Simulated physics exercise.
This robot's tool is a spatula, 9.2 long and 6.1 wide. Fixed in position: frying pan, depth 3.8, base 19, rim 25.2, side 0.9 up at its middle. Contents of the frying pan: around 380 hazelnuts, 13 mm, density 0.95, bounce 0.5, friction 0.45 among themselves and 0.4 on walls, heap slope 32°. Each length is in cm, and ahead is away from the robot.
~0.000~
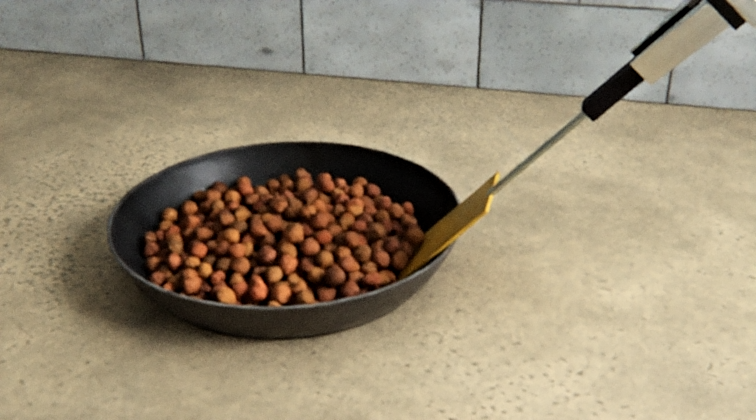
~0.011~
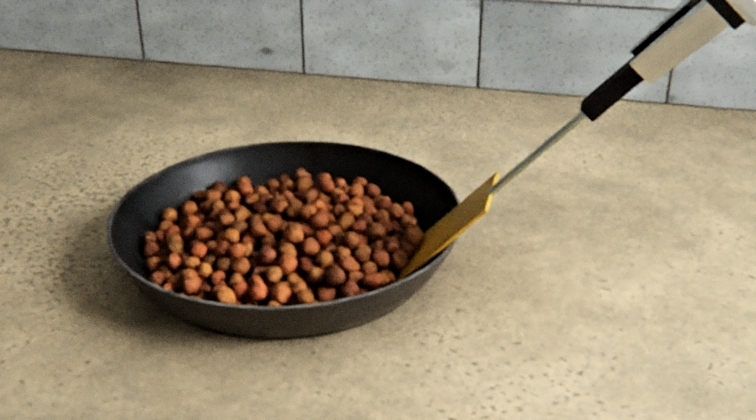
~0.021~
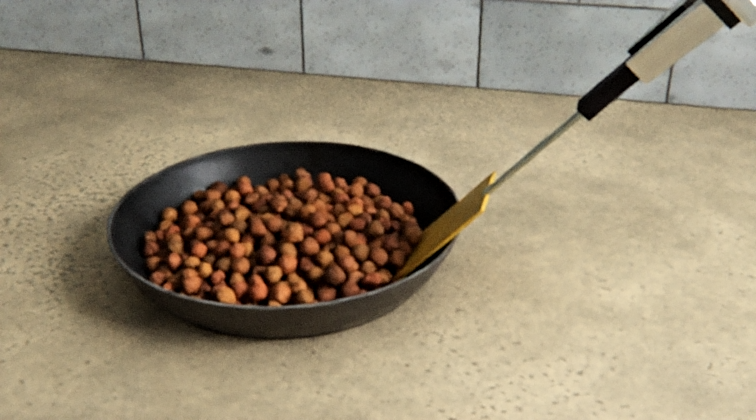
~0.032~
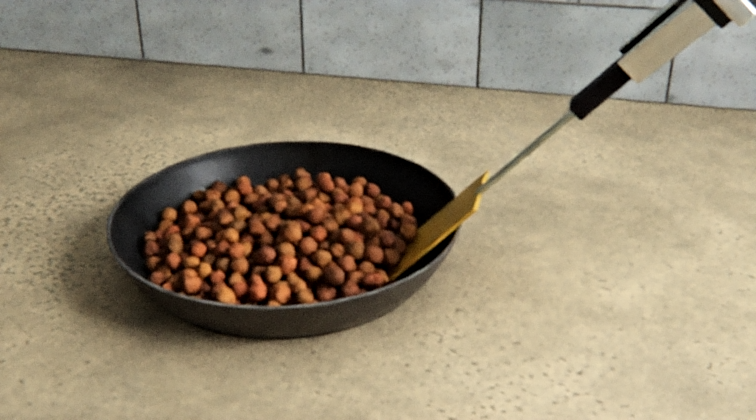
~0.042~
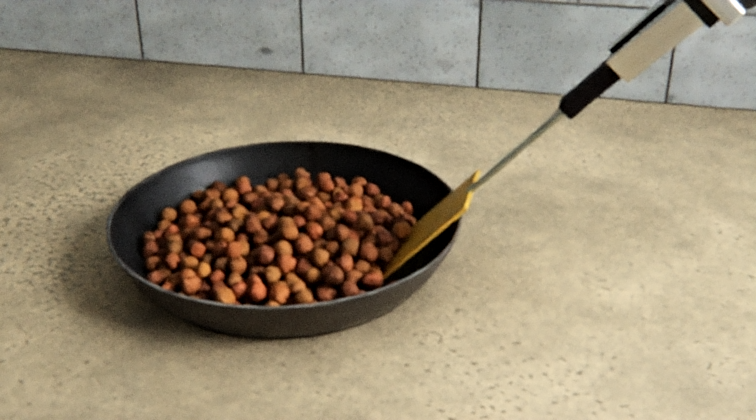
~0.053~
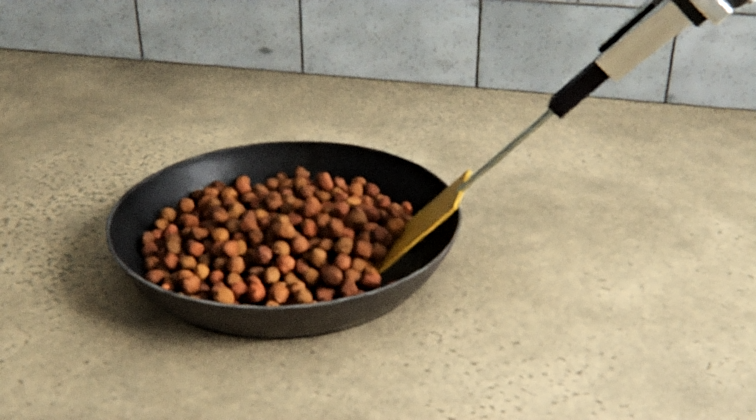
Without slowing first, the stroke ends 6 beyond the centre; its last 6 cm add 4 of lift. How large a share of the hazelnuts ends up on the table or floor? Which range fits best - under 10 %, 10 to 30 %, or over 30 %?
The range that fits: Under 10 %.
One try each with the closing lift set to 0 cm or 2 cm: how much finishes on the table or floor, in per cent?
Result, in order: Approx. 0 % and 0 %.
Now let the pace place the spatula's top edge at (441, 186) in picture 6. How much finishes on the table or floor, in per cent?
Roughly 15 per cent.
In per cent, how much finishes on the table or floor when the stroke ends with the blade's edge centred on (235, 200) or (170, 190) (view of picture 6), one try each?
I'd say some 0 per cent, then some 10 per cent.
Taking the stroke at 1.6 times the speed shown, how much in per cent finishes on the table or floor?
Roughly 15 per cent.
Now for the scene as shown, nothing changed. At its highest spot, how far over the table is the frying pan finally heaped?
5.0 cm.
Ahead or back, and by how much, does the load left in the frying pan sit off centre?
I'd put it at roughly 3.0 cm toward the front.
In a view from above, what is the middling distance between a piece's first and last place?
It comes to some 2 cm.
By 0.13 s, sloping 48°, highest piece 5 above the table; 379 in the frying pan.
By 0.21 s, sloping 48°, highest piece 6 above the table; 379 in the frying pan.
By 0.45 s, sloping 48°, highest piece 5 above the table; 368 in the frying pan, 9 on the table or floor, 2 on the blade or in flight.
By 1.50 s, sloping 48°, highest piece 4 above the table; 367 in the frying pan, 12 on the table or floor.
Final count, 367 in the frying pan, 12 on the table or floor. That is 3 % on the table or floor.
